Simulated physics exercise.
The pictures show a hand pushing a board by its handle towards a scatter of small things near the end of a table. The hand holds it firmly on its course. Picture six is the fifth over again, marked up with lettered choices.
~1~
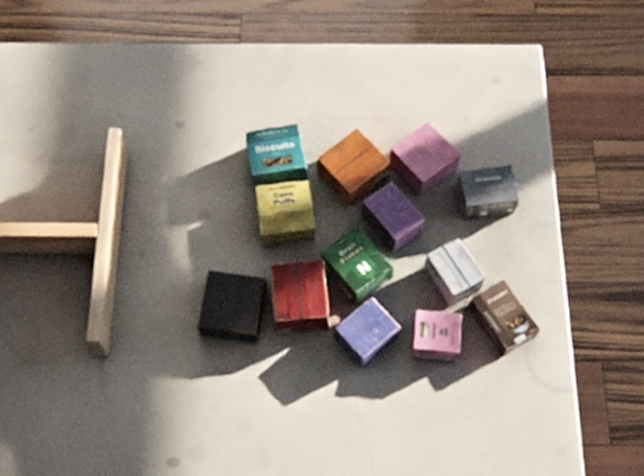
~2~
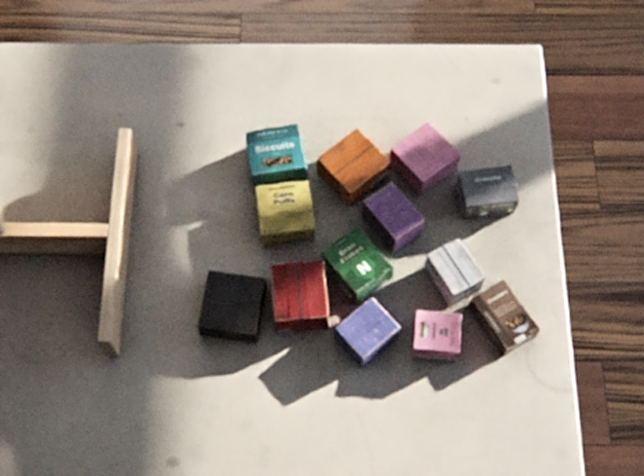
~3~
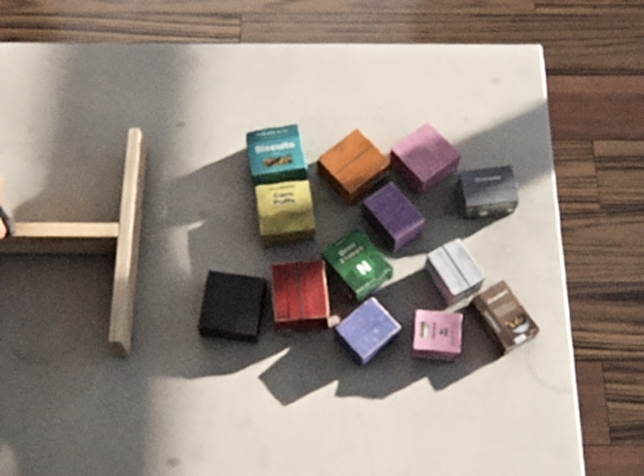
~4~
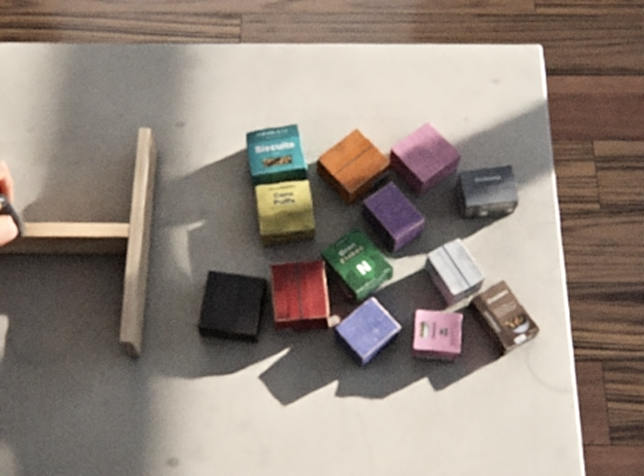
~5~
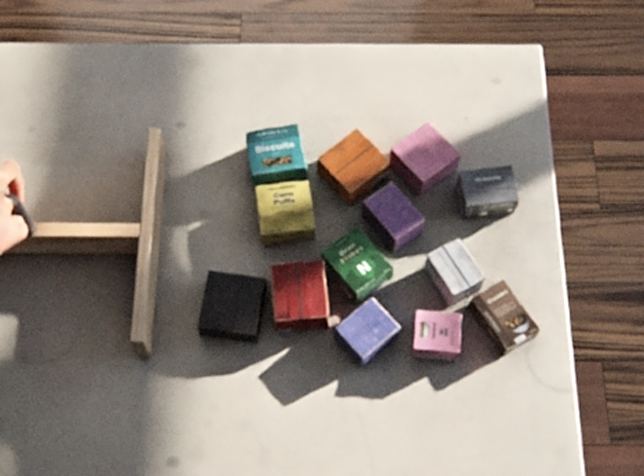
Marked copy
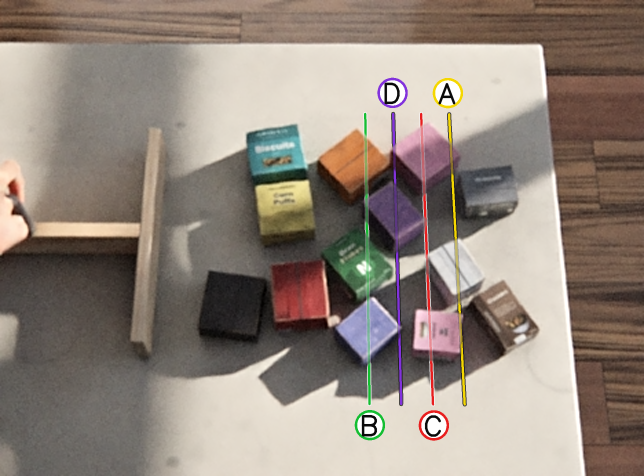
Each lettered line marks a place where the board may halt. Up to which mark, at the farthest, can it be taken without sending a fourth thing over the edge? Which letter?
No fourth one falls up to C.
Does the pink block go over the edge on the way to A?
By then, yes.
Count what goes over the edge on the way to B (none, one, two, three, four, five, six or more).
In all, none.
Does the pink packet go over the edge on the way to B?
No.
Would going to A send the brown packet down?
Yes.
On the marked copy, A at (456, 250); B at (367, 250); C at (427, 250); D at (397, 250).
Taking C. A third of the way, board (247, 230); blue block (385, 341); turquoise packet (286, 158).
Two thirds of the way, board (347, 231); brown packet (530, 328); grey packet (507, 186).
When it is over, board (425, 231); grey packet over the edge; brown packet (568, 342); one fallen.
As for the rest, A drops five; B is within the limit but short; D is within the limit but short.
